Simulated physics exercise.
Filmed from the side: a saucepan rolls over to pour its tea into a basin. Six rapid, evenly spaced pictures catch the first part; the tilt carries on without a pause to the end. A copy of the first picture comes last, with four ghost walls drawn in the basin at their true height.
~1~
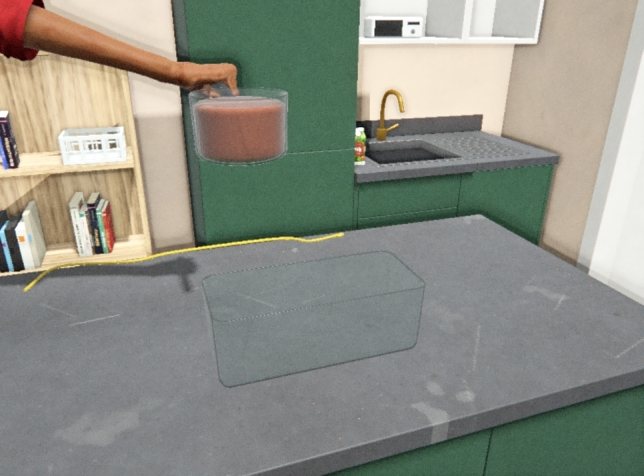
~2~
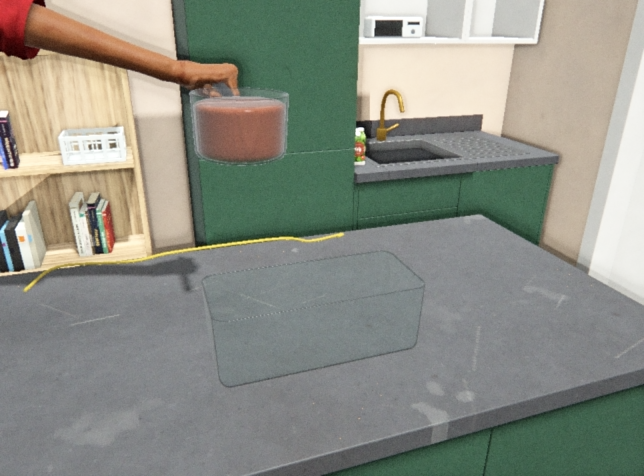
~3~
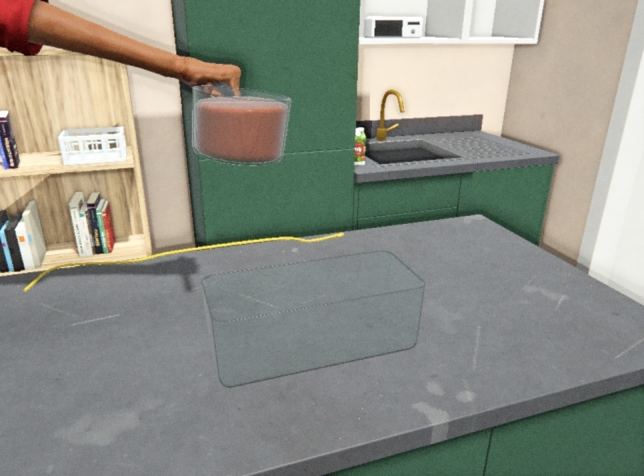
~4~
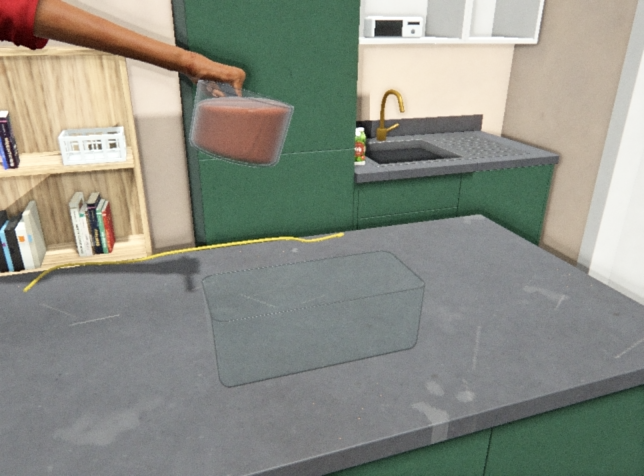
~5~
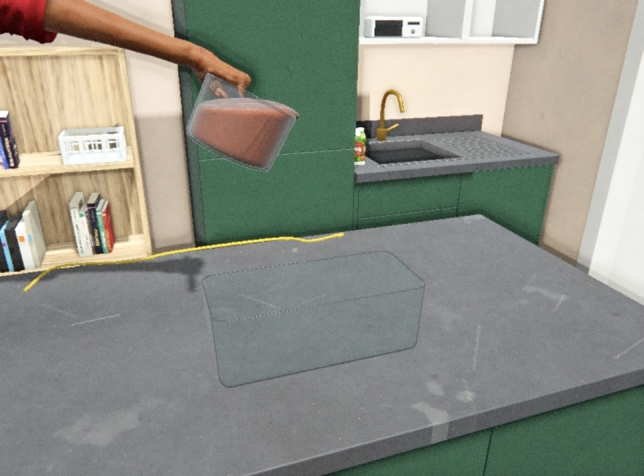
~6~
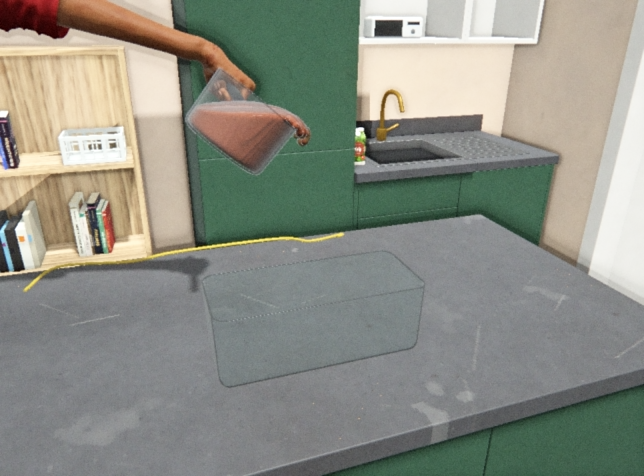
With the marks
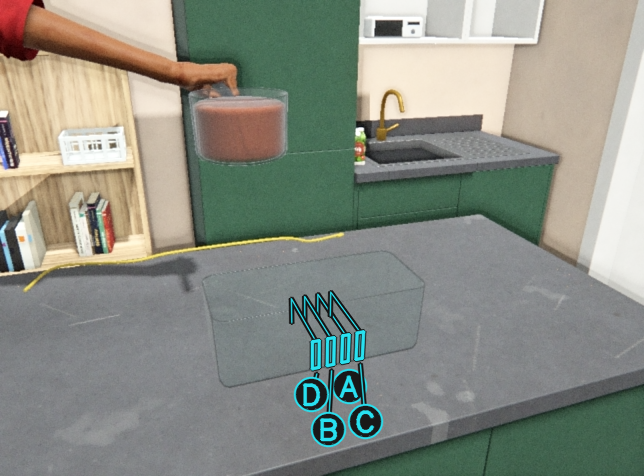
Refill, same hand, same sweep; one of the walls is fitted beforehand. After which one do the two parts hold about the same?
Choose C.
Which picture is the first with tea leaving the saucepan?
In picture 5.
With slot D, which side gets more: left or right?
The right side.
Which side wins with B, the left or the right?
The right side.
On the marked copy, A at (346, 367); B at (331, 370); C at (360, 364); D at (316, 373).
With A, about 28 % ends left of the wall and 70 % right of it.
With B, about 8 % ends left of the wall and 89 % right of it; 3 % is lost outside.
With C, about 52 % ends left of the wall and 45 % right of it; 3 % is lost outside.
With D, about 6 % ends left of the wall and 91 % right of it; 3 % is lost outside.
